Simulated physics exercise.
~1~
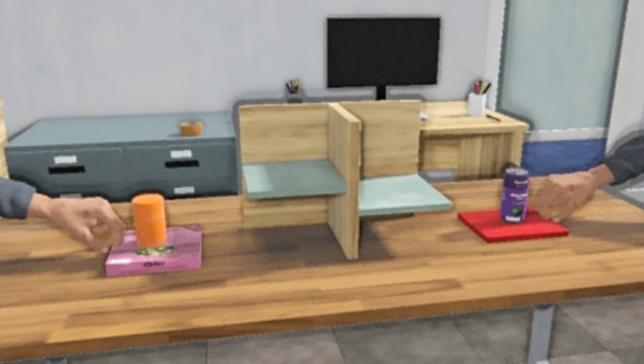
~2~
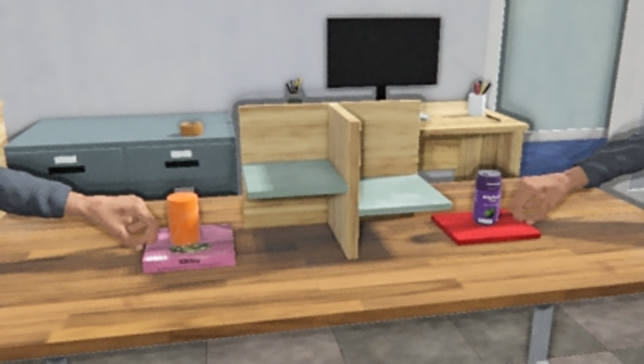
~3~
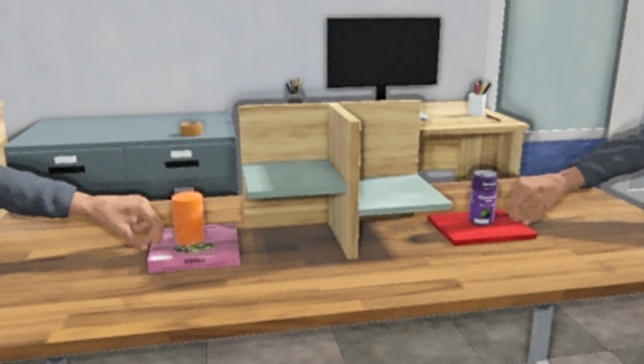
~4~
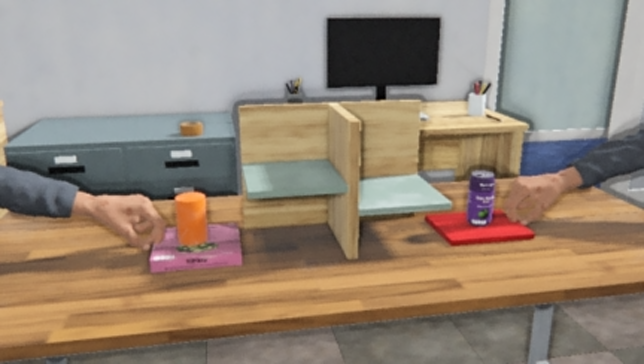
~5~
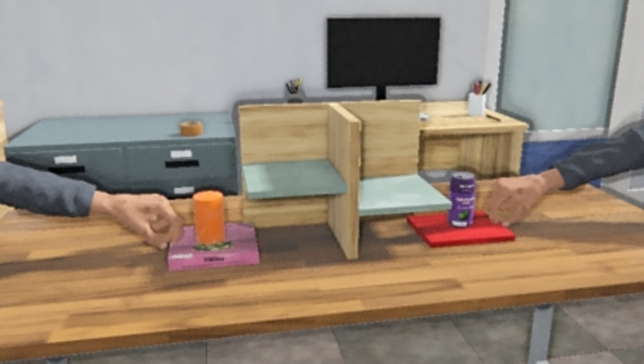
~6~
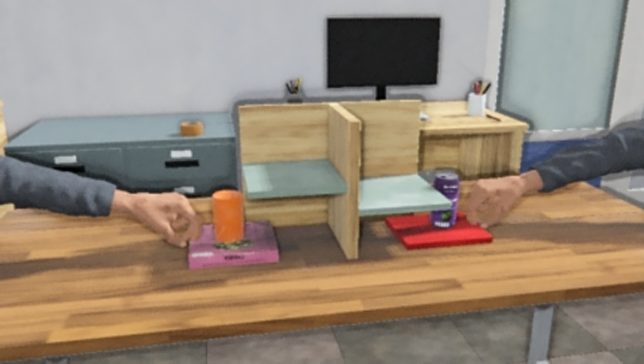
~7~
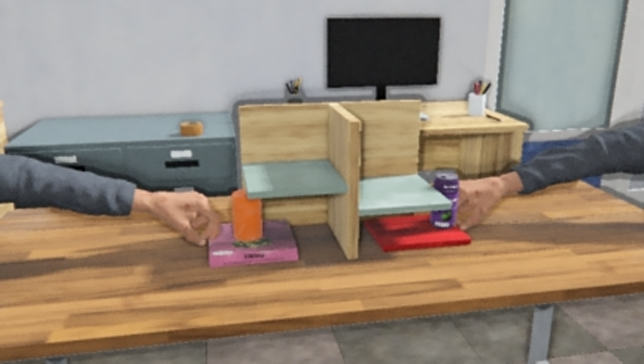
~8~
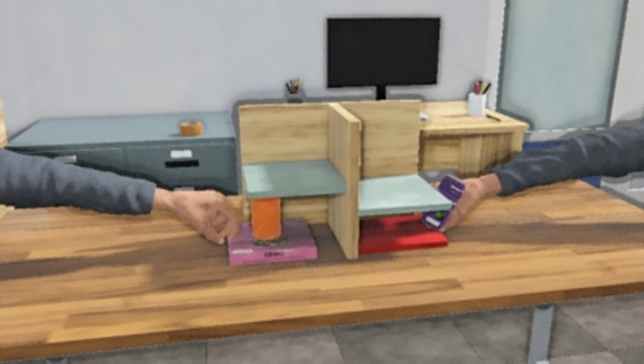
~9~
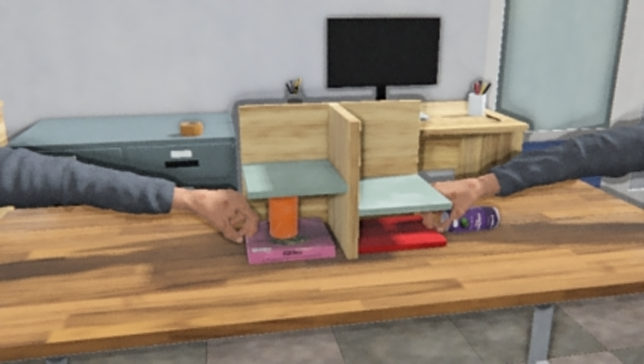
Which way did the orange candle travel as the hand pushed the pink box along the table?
The orange candle moved to the right, riding upright on the pink box until it was under the shelf.
